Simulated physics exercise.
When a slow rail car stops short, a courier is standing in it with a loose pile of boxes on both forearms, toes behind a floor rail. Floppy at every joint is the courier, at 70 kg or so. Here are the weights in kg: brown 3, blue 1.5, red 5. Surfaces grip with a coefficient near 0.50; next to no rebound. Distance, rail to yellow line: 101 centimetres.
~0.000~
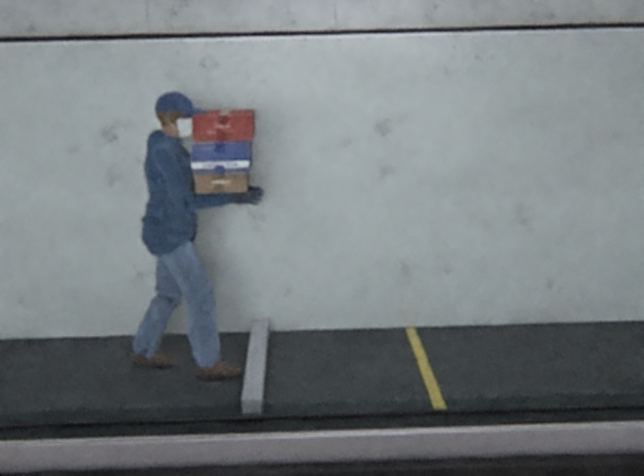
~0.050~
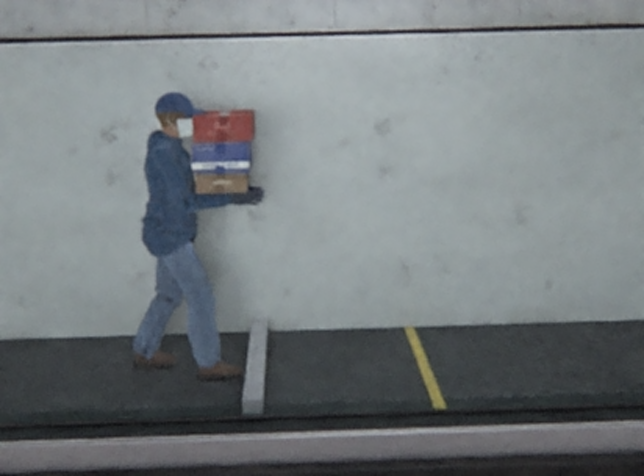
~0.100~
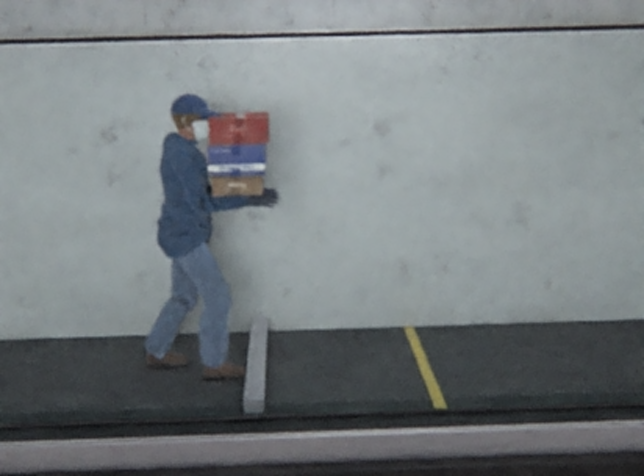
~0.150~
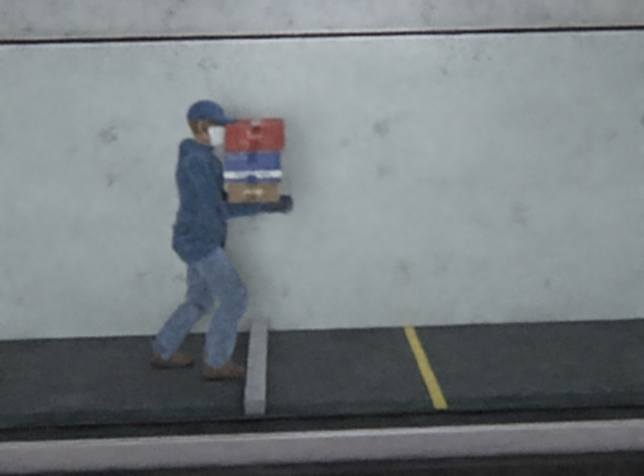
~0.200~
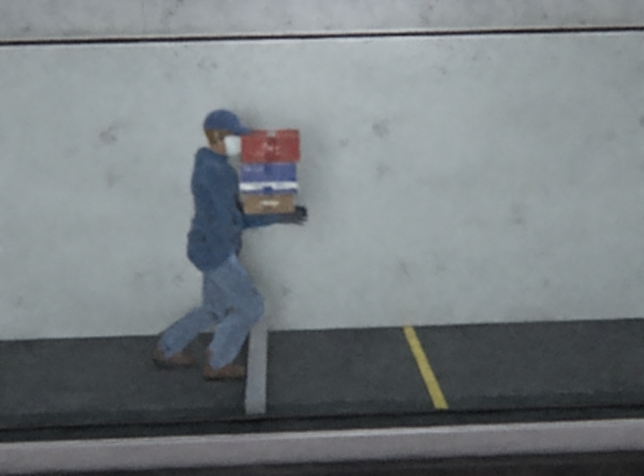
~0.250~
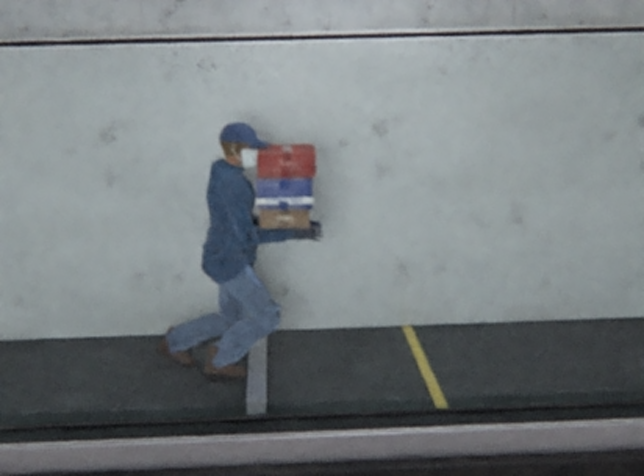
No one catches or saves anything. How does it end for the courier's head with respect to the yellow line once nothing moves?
It makes it over the line.
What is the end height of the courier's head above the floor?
The head ends up around 30 centimetres high.
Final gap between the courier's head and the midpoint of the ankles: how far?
Head to ankle midpoint comes to around 130 cm.
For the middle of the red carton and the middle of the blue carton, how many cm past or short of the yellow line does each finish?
So the red carton finishes 110 centimetres past, while the blue carton finishes 20 centimetres past.
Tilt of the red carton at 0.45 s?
The angle from upright is close to 25°.
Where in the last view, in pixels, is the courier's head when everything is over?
At about (461, 319).
After 0.45 s the courier's head is 64 cm short of the yellow line, near (310, 207) in the last picture's view.
After 0.65 s the courier's head is 8 cm short of the yellow line, near (410, 293) in the last picture's view.
After 0.95 s the courier's head is 21 cm past the yellow line, near (461, 318) in the last picture's view; the brown carton 29 cm short of the yellow line, tilted 0°.
At rest, 2.8 s, brown carton stops short of the yellow line; blue carton crosses the yellow line; red carton crosses the yellow line; courier's head crosses the yellow line.
